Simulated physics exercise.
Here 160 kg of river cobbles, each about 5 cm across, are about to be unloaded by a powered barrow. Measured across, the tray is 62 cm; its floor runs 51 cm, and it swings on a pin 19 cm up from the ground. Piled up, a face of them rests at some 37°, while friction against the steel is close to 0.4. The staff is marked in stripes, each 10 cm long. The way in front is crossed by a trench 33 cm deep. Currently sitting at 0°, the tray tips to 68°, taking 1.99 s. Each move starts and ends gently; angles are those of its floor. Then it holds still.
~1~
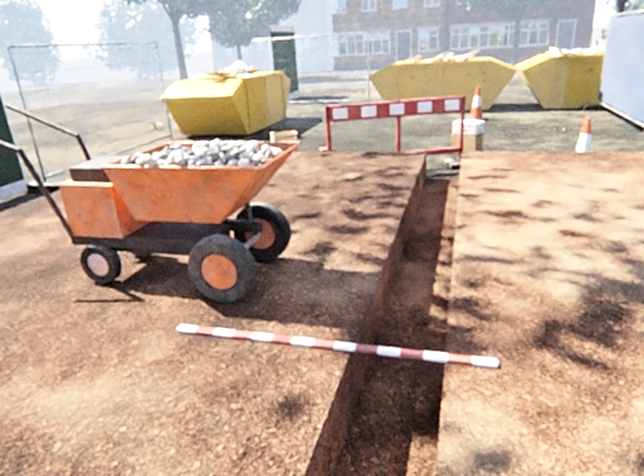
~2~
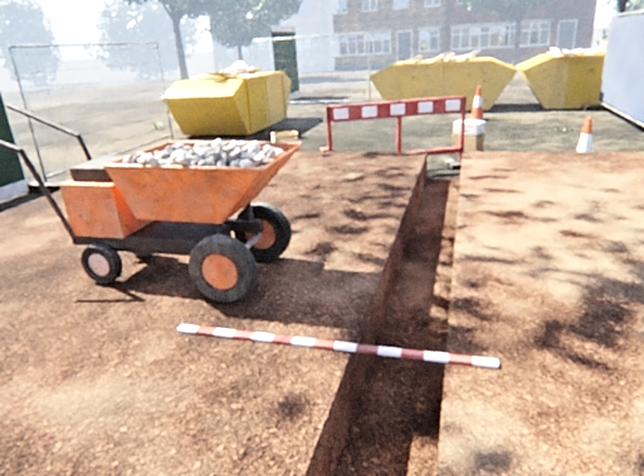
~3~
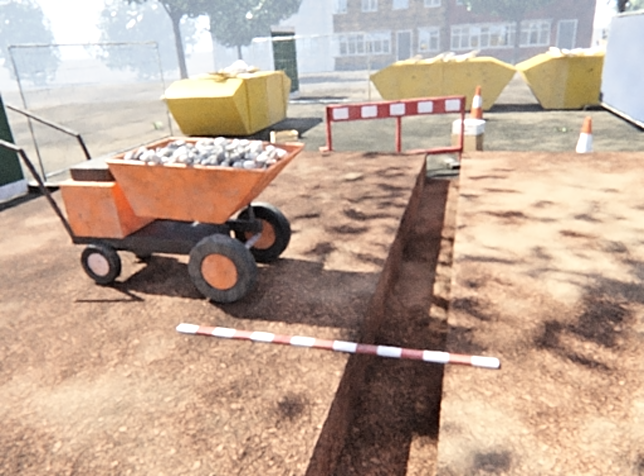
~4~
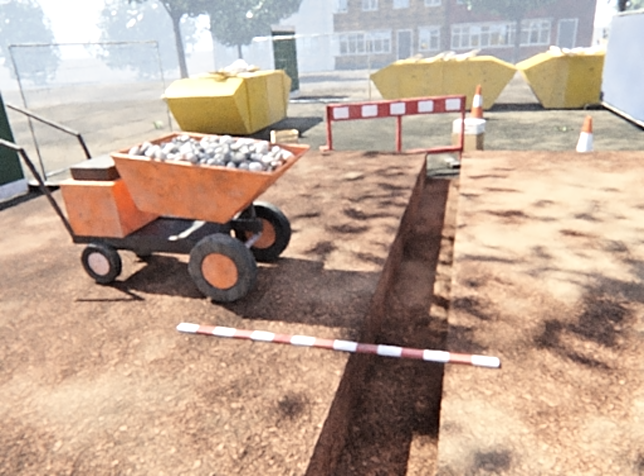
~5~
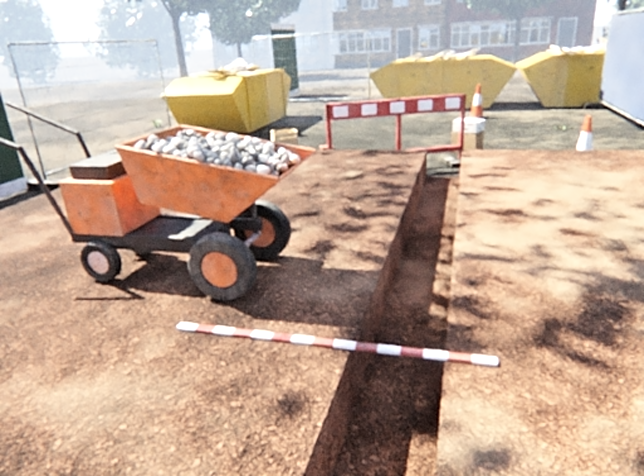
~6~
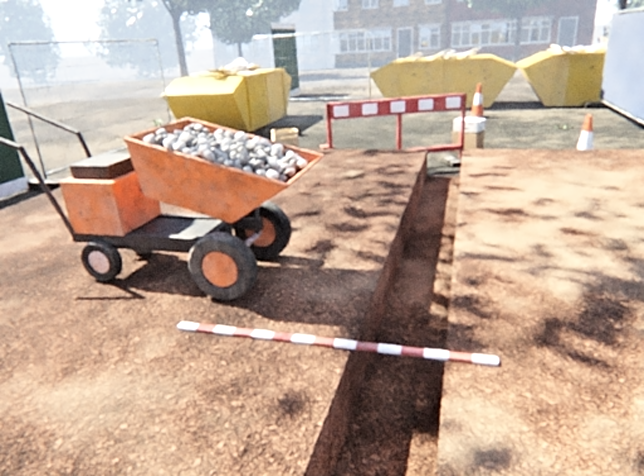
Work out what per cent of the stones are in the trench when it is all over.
It comes to roughly 84 per cent.
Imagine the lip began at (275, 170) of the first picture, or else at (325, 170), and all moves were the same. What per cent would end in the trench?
First spot about 100, second spot about 80 per cent.
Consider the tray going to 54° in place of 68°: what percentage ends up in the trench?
Then about 55 per cent.
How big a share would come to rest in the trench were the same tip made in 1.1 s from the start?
Then roughly 85 percent.
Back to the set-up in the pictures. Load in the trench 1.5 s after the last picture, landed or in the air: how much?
Some 45 per cent of the load by that point.
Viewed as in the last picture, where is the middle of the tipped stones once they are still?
Roughly at pixel (404, 324).
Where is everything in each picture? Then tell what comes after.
Lip at (259, 169), floor tilted 0°, highest stones at (224, 147), in the first picture.
Lip at (261, 170), floor tilted 1°, highest stones at (226, 147), in the second picture.
The tray is at 3°, its lip at (265, 172); the top of the load is at (217, 145), in the third picture.
Lip at (271, 175), floor tilted 6°, highest stones at (192, 143), in the fourth picture.
The tray is at 10°, its lip at (278, 179); the top of the load is at (188, 138), in the fifth picture.
The tray is at 15°, its lip at (288, 186); the top of the load is at (188, 132), in the sixth picture.
Then, 0.9 s after the last picture the floor is at 57°, 97 % in the tray, 3 % short of the trench; the foremost stones are at (368, 278).
Then, 1.5 s after the last picture the floor is at 68°, 41 % in the tray, 14 % short of the trench, 45 % in the trench; the foremost stones are at (445, 328).
Then, 1.8 s after the last picture the floor is at 68°, 20 % in the tray, 15 % short of the trench, 65 % in the trench; the foremost stones are at (445, 325).
Then, 3.8 s after the last picture the floor is at 68°, 1 % in the tray, 15 % short of the trench, 84 % in the trench; the foremost stones are at (446, 322).
